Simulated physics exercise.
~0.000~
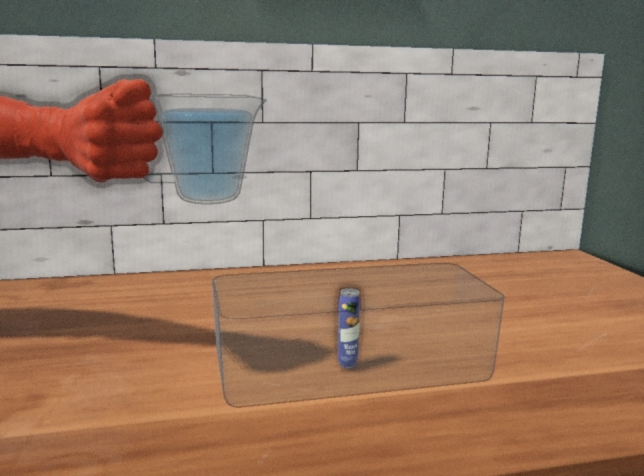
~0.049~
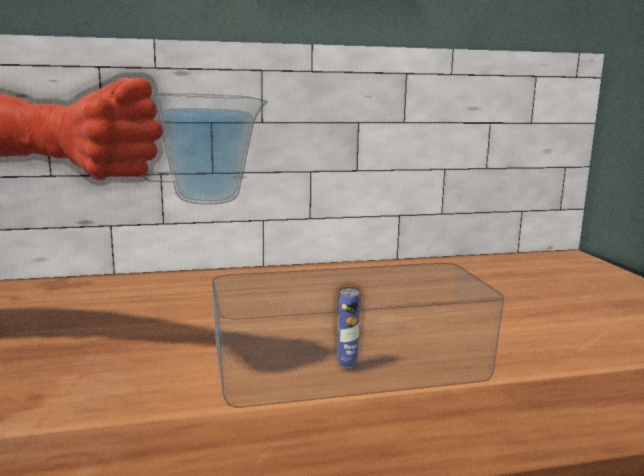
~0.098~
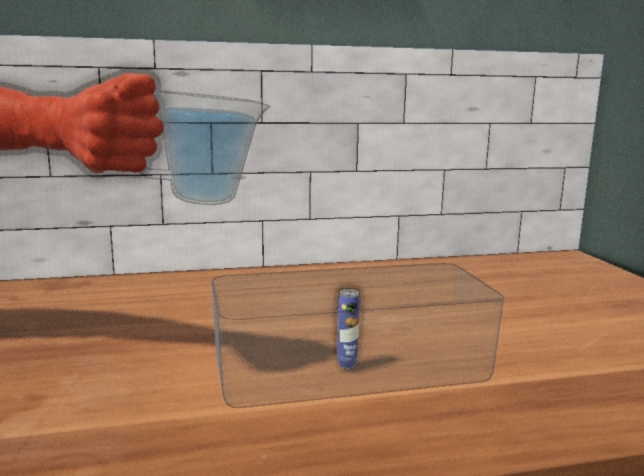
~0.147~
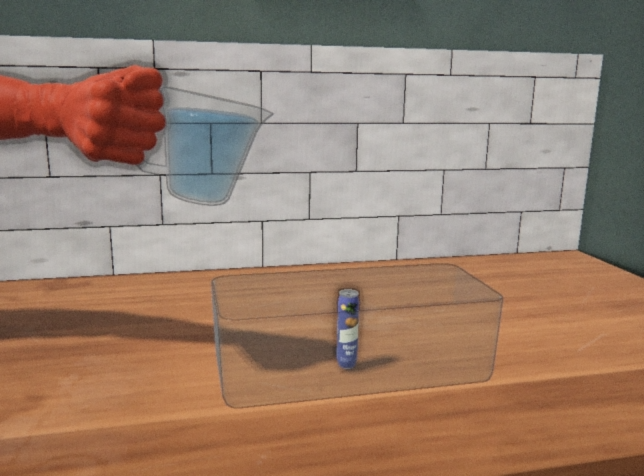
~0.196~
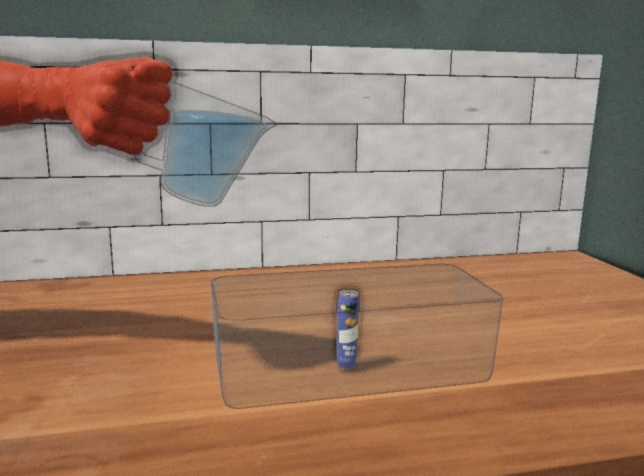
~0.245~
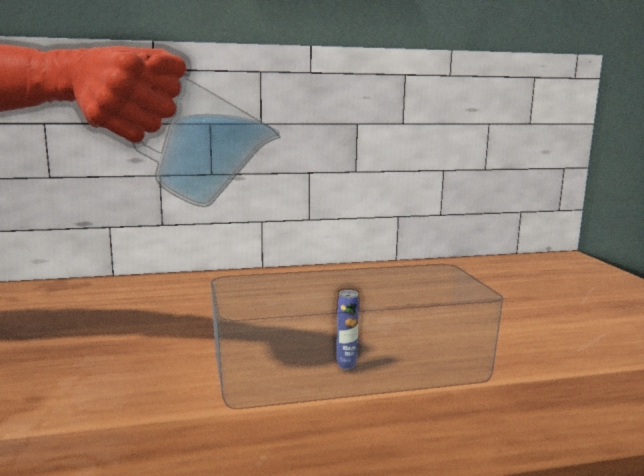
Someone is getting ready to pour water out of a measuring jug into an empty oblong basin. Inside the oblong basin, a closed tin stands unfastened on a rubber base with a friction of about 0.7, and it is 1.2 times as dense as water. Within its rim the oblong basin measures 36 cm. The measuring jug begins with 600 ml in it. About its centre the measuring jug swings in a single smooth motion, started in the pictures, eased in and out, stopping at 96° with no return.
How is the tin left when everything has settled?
It gets tipped over.
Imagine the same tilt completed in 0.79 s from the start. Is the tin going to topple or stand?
The tin tips over.
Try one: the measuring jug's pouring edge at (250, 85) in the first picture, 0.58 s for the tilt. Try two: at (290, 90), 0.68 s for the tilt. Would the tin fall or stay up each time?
Run one: It tumbles. Run two: It tumbles.
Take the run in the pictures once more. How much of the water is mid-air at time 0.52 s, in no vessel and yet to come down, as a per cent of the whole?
Near 34 per cent of it all.
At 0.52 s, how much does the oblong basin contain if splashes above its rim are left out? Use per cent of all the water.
At that time the basin holds about 12 per cent of the liquid.
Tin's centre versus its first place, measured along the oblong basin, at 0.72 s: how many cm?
Near 3 cm.
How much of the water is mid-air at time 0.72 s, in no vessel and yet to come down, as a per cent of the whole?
Near 22 percent.
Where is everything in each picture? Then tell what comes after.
The first frame shows tilt 0°; pouring edge (267, 98); surface from (160, 112) to (252, 112); the oblong basin's rim runs from (216, 297) to (479, 281); the tin's top is at (350, 296).
The second frame shows tilt 1°; pouring edge (268, 100); surface from (160, 111) to (253, 113).
The third frame shows tilt 5°; pouring edge (270, 105); surface from (162, 110) to (255, 116).
The fourth frame shows tilt 12°; pouring edge (274, 112); surface from (167, 110) to (259, 118).
The fifth frame shows tilt 20°; pouring edge (278, 123); surface from (170, 114) to (266, 122).
The sixth frame shows tilt 30°; pouring edge (281, 136); surface from (172, 121) to (277, 129).
Then, 0.52 s in, the tilt is 86° and 53 per cent is still to pour; the tin stands where it began.
Then, 0.72 s in, the tilt is 96° and 14 per cent is still to pour; the tin leans 12°.
Then, 0.92 s in, the tilt is 96° and 2 per cent is still to pour; the tin lies on its side.
Then, 1.15 s in, the tilt is 96° and 0 per cent is still to pour; the tin lies on its side.
Finally, the tin lies on its side.
